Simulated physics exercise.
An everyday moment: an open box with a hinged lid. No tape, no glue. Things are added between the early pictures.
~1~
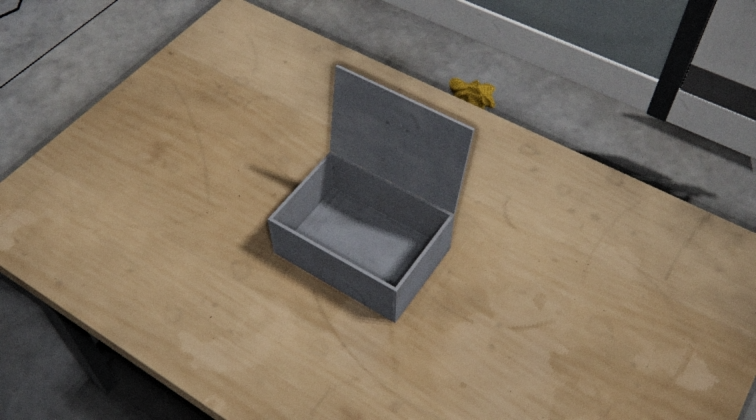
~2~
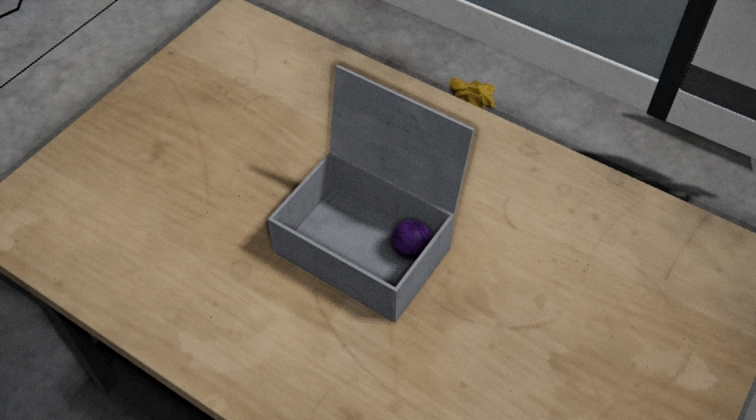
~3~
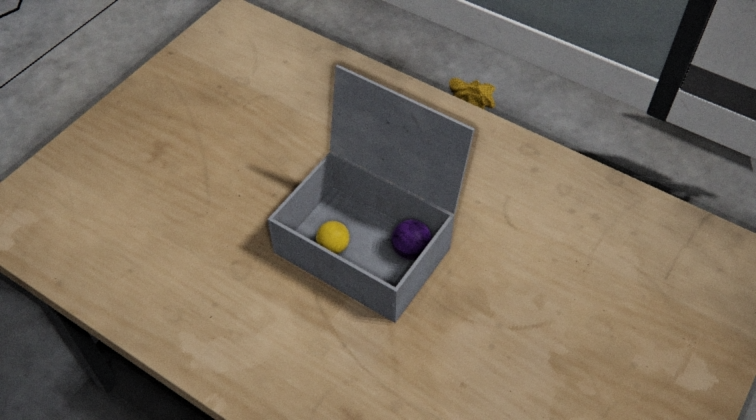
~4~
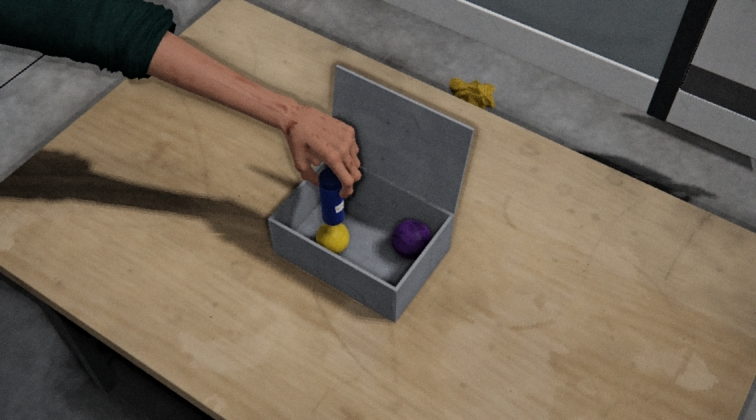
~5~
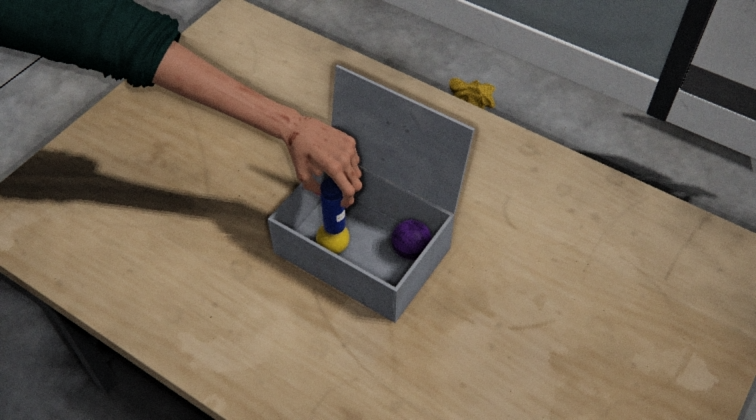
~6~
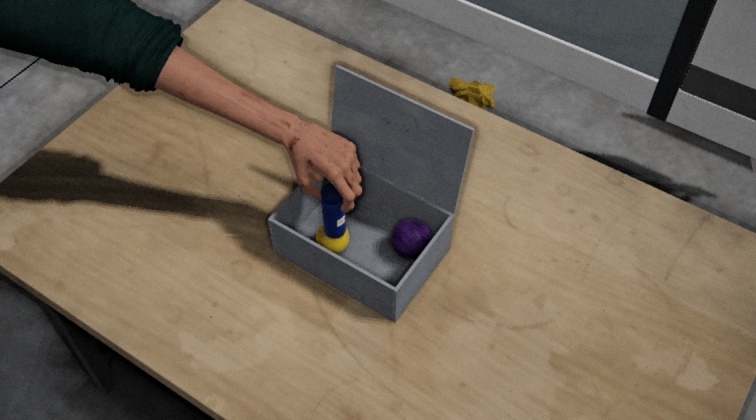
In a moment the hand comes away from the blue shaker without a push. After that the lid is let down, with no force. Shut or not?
In the end the lid sits on the rim.
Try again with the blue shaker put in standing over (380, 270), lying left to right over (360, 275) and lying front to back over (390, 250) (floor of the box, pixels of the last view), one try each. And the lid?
First try: It will not close; second try: It closes; third try: It shuts flat.
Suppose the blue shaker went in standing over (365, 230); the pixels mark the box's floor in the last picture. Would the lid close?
Then it is held up.
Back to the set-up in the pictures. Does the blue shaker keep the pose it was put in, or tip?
The blue shaker ends up tilted.
Then, 1.10 s past the last view, lid starting down; blue shaker on its side near (364, 271).
Then, 1.80 s past the last view, lid 40° above the rim; blue shaker on its side near (364, 271).
Finally, lid shut; down or leaning hard in the box, blue shaker; the other 2 still in place. Final places as the last picture's camera would see them, blue shaker near (364, 271).
